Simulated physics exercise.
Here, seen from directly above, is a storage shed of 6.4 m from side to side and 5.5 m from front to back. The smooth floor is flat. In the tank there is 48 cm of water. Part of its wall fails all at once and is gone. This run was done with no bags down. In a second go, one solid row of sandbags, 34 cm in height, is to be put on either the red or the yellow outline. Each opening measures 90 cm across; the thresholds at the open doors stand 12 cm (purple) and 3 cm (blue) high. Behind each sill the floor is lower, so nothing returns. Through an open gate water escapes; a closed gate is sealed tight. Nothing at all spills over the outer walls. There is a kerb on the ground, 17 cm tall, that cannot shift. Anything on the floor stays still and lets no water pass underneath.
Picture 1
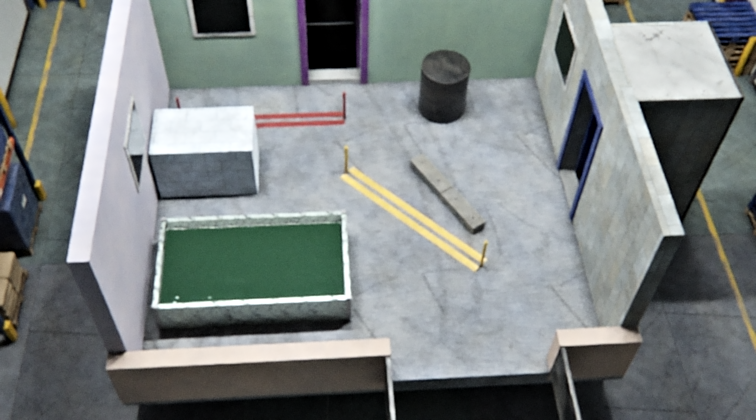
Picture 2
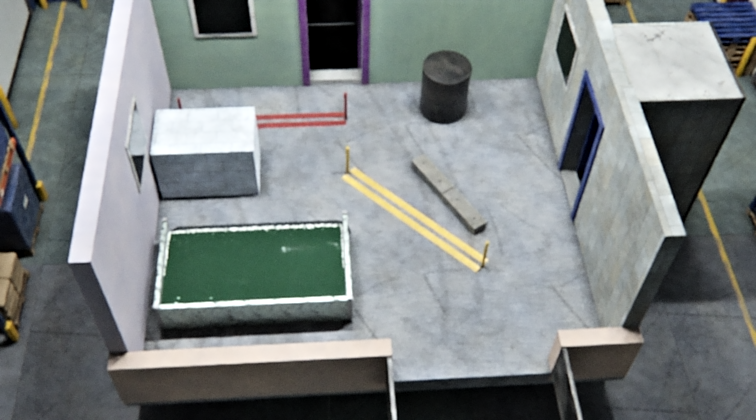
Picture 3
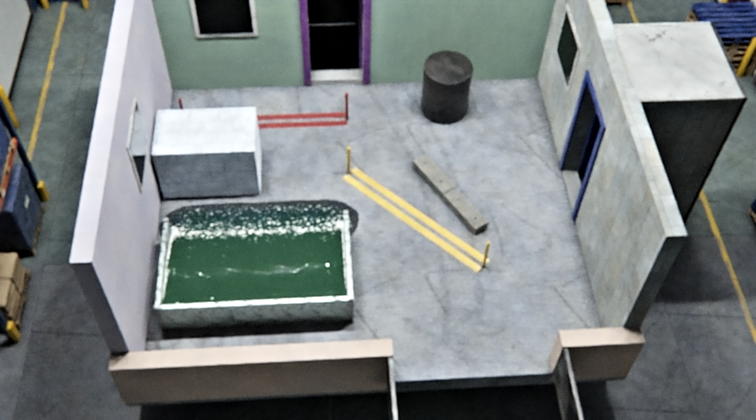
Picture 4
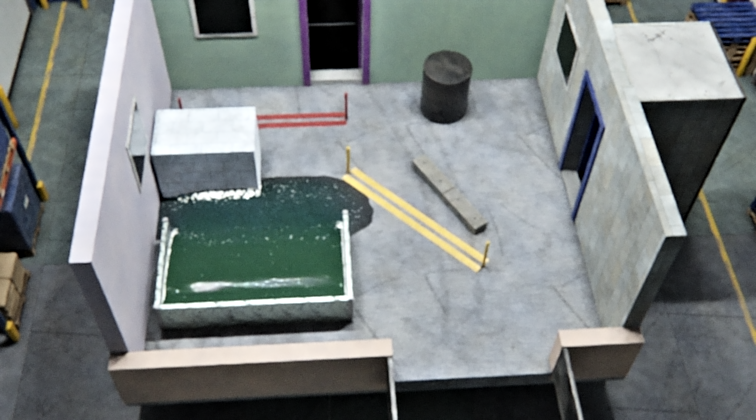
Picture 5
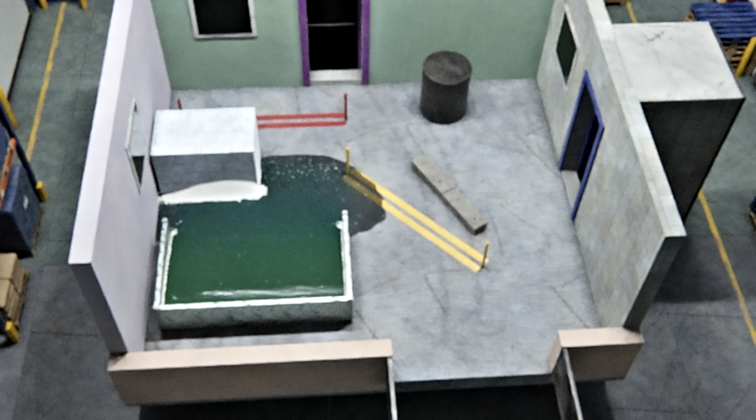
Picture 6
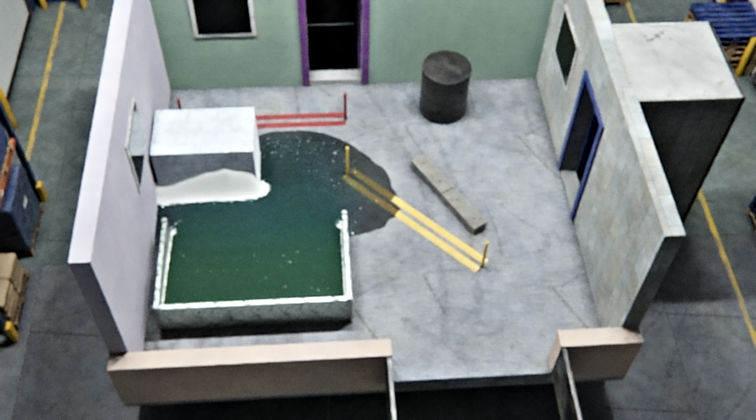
Green water pours from the tank's far side and spreads past the white block and yellow outline.
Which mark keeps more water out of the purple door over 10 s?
The red mark.
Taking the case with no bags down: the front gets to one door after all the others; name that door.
After all the others, the blue door.
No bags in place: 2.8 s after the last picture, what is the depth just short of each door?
So purple stands at 12 cm, while blue stands at 0 cm.
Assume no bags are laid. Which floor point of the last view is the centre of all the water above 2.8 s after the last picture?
The water's centre sits near (298, 196).
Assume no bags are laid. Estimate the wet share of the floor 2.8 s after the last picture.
Wet share: Near 55 %.
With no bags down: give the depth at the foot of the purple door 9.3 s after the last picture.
A ruler would show around 7.0 cm.
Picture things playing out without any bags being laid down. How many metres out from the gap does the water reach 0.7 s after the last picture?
About 3.6 m.
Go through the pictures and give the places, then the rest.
The tank at (254, 261) is whole and still, 48 cm deep, in the first frame.
The front is at a hidden place, 1.3 m from the gap on the tank's far side; 0.5 m2 of floor is under water; 48 cm left at the back of the tank, in the second frame.
Water pours out on the tank's far side and has run 1.5 m, to a hidden place; typically 10 cm deep outside, 48 cm at the tank's back, in the third frame.
Water pours out on the tank's far side and has run 1.7 m, to (362, 201); typically 9 cm deep outside, 44 cm at the tank's back, in the fourth frame.
The front is at (352, 172), 2.0 m from the gap on the tank's far side; 3.7 m2 of floor is under water; 40 cm left at the back of the tank, in the fifth frame.
The front is at (335, 142), 2.3 m from the gap on the tank's far side; 4.6 m2 of floor is under water; 39 cm left at the back of the tank, in the sixth frame.
Then, 0.7 s after the last picture water covers 30 % of the floor and is deepest (38 cm) near (172, 199) in the run without bags; in at the purple door, 0 L with no bags, 0 L with the row on red, 0 L on yellow.
Then, 1.5 s after the last picture water covers 40 % of the floor and is deepest (31 cm) near (141, 378) in the run without bags; in at the purple door, 22 L with no bags, 0 L with the row on red, 33 L on yellow.
Then, 2.8 s after the last picture water covers 55 % of the floor and is deepest (20 cm) near (380, 87) in the run without bags; in at the purple door, 47 L with no bags, 0 L with the row on red, 71 L on yellow.
Then, 5.3 s after the last picture water covers 85 % of the floor and is deepest (13 cm) near (265, 144) in the run without bags; in at the purple door, 49 L with no bags, 0 L with the row on red, 73 L on yellow.
Then, 9.3 s after the last picture water covers 95 % of the floor and is deepest (9 cm) near (255, 91) in the run without bags; in at the purple door, 49 L with no bags, 0 L with the row on red, 74 L on yellow.
